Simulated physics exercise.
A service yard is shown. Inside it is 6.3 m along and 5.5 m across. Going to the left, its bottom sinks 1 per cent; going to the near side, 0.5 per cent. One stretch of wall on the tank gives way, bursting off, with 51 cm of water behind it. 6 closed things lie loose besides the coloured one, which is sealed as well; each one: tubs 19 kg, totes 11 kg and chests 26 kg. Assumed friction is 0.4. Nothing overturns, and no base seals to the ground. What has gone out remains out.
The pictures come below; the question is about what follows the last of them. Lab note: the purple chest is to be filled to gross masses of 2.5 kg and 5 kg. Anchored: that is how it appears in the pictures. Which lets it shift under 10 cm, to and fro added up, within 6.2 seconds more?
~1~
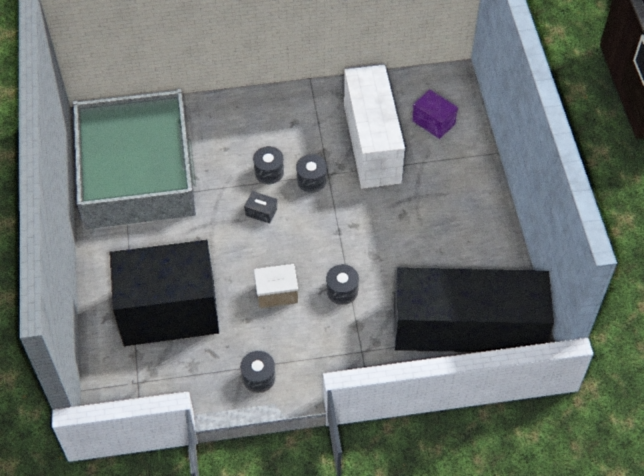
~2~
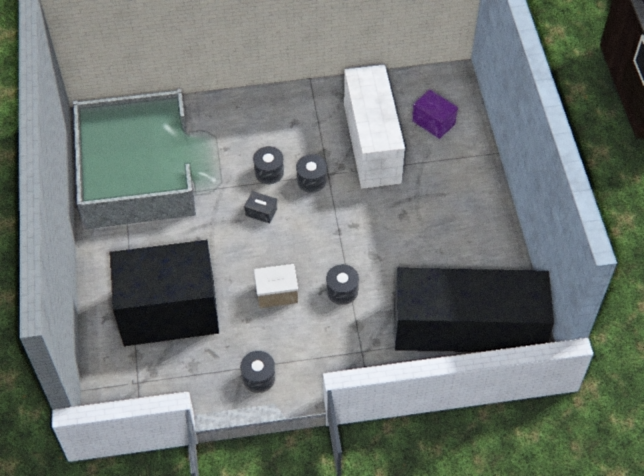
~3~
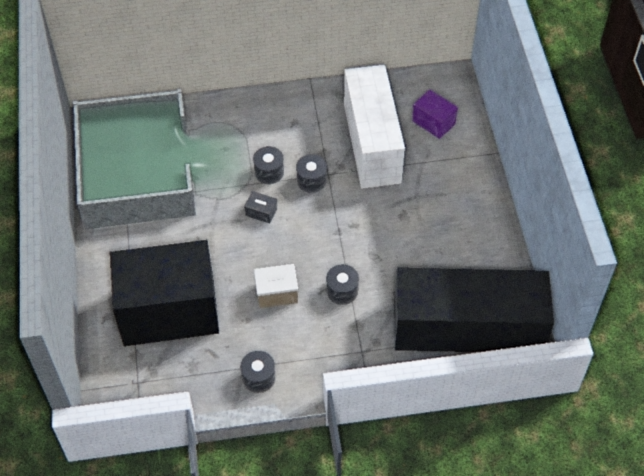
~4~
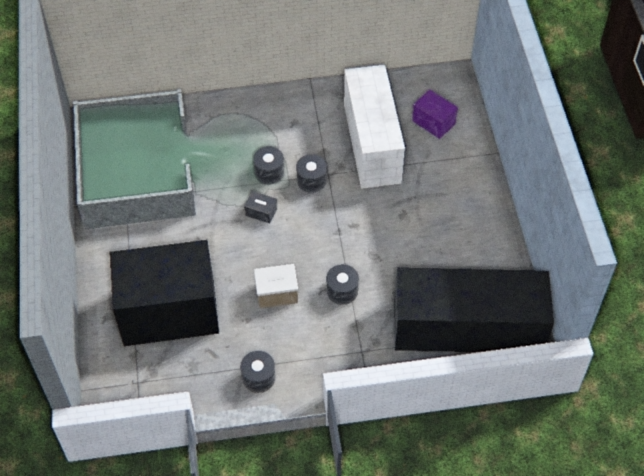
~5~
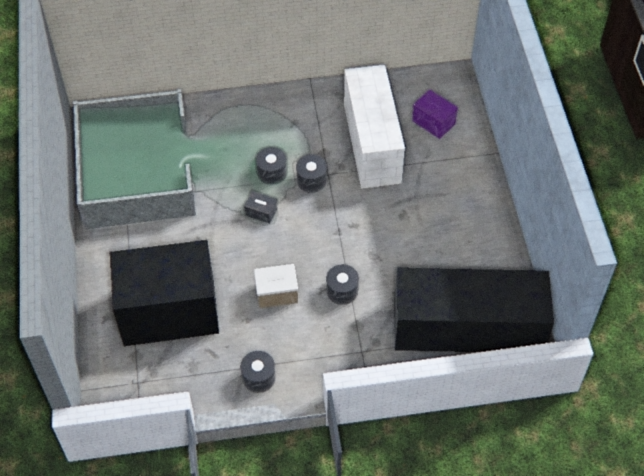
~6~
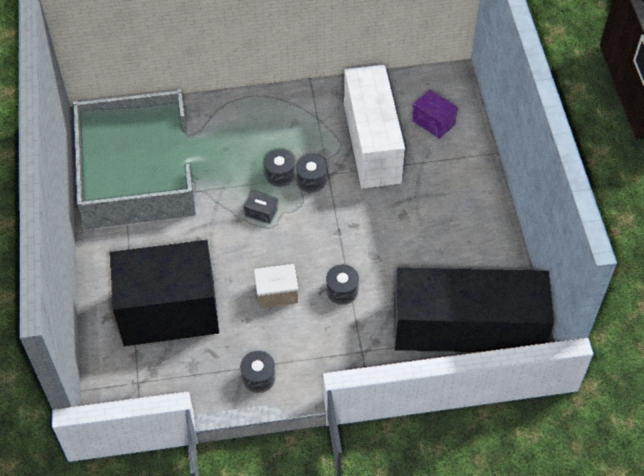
Chances are neither mass keeps it still.
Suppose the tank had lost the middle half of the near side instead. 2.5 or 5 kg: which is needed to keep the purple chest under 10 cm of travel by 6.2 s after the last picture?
Then the smaller load will do.
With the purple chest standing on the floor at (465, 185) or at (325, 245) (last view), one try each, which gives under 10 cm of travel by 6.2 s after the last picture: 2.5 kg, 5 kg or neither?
Order kept: Both picks fail, both picks fail.
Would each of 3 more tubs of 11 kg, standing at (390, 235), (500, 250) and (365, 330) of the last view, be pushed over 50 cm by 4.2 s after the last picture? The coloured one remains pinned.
Taking them one by one: Above the mark; below the mark; below the mark.
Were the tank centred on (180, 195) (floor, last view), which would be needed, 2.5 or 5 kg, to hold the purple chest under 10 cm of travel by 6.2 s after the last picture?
Then it turns out both choices fall short.
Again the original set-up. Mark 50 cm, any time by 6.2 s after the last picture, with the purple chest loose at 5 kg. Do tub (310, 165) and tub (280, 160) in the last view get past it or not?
Taking them as asked: Beyond and beyond.
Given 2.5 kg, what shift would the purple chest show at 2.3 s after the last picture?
About 30 cm.
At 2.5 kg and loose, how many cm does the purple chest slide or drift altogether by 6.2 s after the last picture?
All together it comes to about 200 cm.
Then, 0.6 s after the last picture the purple chest would be 0 cm from its start with 2.5 kg and 0 cm from its start with 5 kg; 0 cm of water round it then.
Then, 2.3 s after the last picture the purple chest would be 31 cm from its start with 2.5 kg and 16 cm from its start with 5 kg; 2 cm of water round it then.
Then, 4.2 s after the last picture the purple chest would be 137 cm from its start with 2.5 kg and 76 cm from its start with 5 kg; 2 cm of water round it then.
Then, 6.2 s after the last picture the purple chest would be 205 cm from its start with 2.5 kg and 132 cm from its start with 5 kg; 6 cm of water round it then.
